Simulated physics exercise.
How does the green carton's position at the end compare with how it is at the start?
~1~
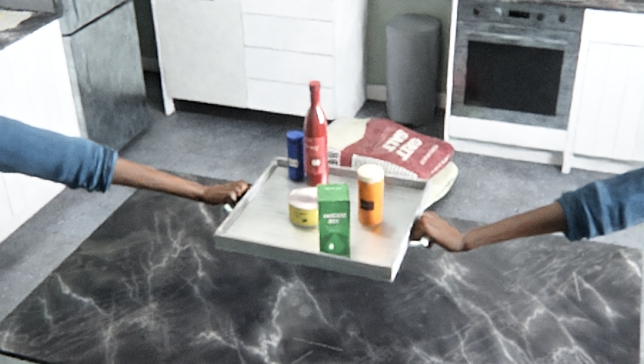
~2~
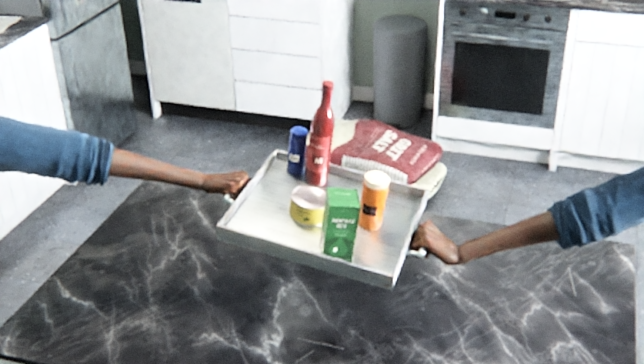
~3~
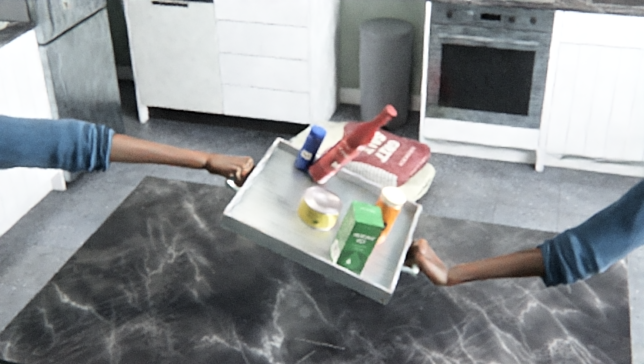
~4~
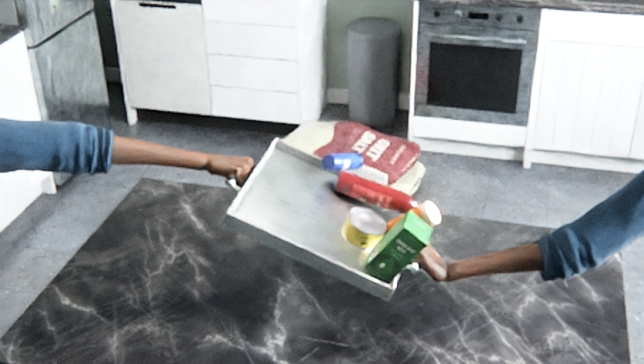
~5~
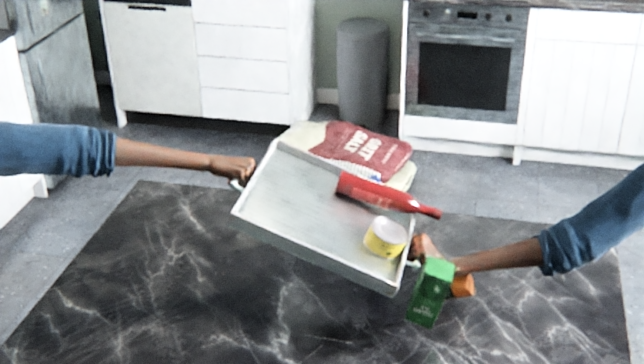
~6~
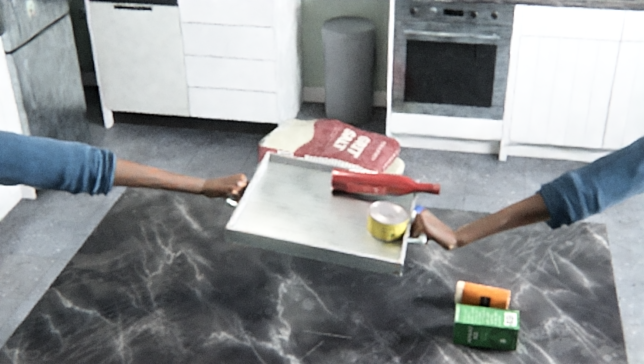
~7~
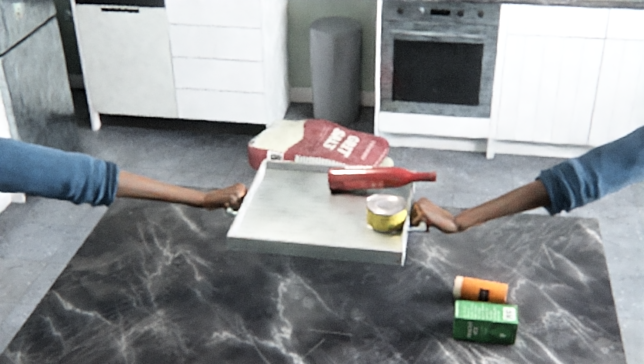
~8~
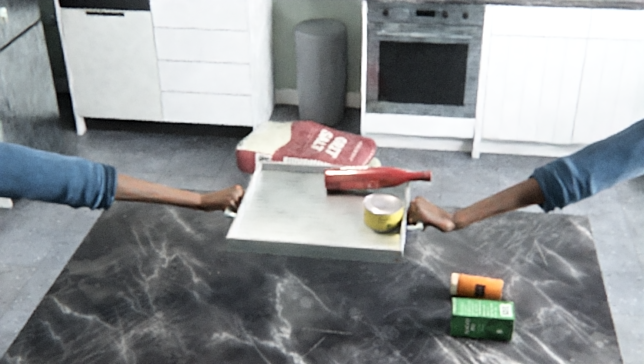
At the start the green carton stands upright on the tray, and at the end it lies on its side on the dark marbled surface.
